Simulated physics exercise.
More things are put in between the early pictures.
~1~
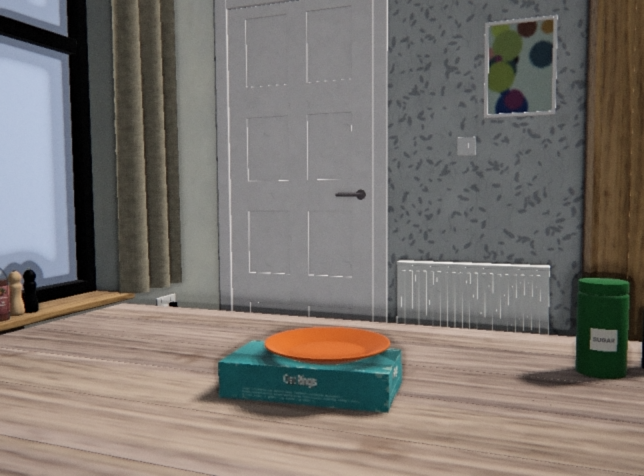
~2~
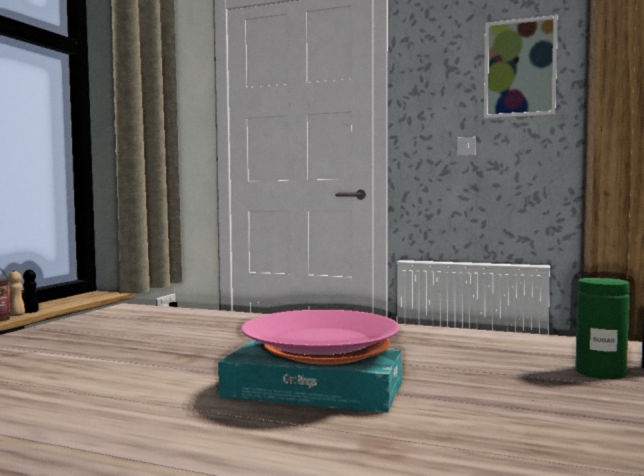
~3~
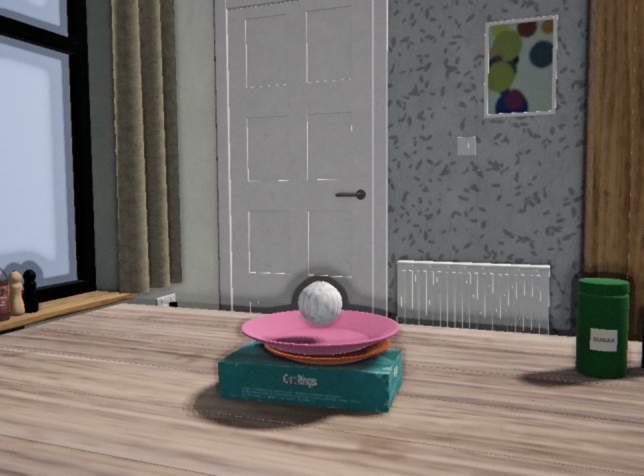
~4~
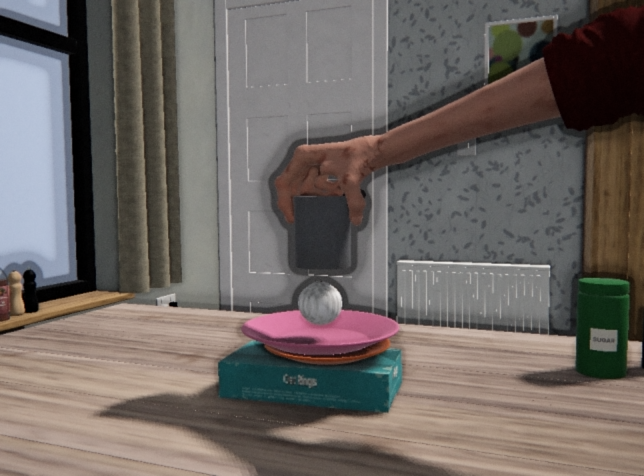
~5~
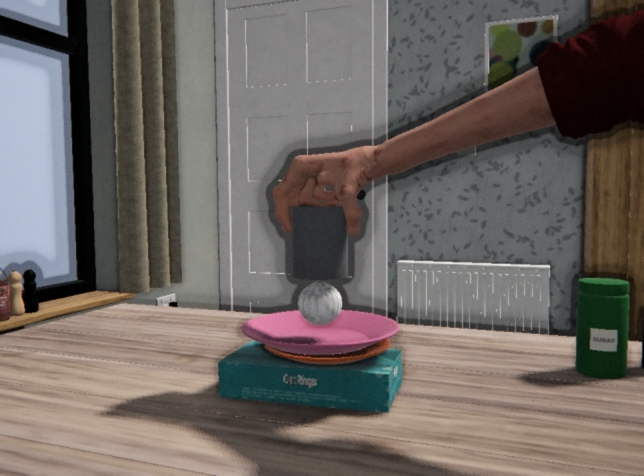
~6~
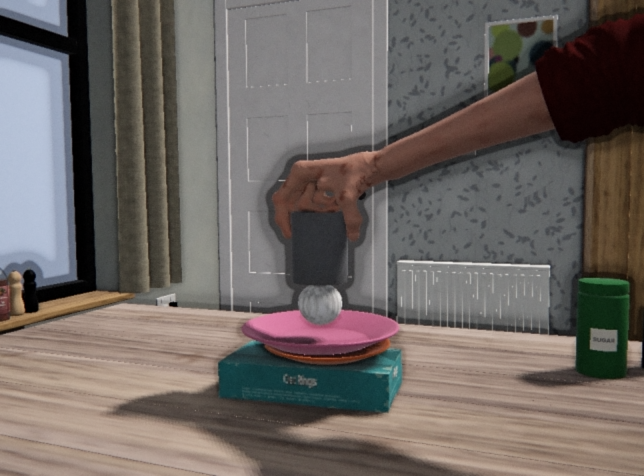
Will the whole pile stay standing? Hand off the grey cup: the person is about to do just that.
No.
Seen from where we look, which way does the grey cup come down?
It heads leftwards.
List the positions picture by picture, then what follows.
The last thing is not in view yet; orange plate (327, 347), in the first picture.
The last thing is not in view yet, in the second picture.
The last thing is not in view yet; green jar (602, 327), in the third picture.
Coming down; grey cup (322, 232), in the fourth picture.
Coming down; grey cup (320, 241), in the fifth picture.
Set down, still held; grey cup (320, 247); green jar (602, 327), in the sixth picture.
Then, 1.30 s on from there, grey cup now fallen.
Then, 1.50 s on from there, things are still on the move.
In the end, fallen, grey cup; the other 6 unmoved. At the end, from the last picture's camera, grey cup near (227, 340). The pile gives way.
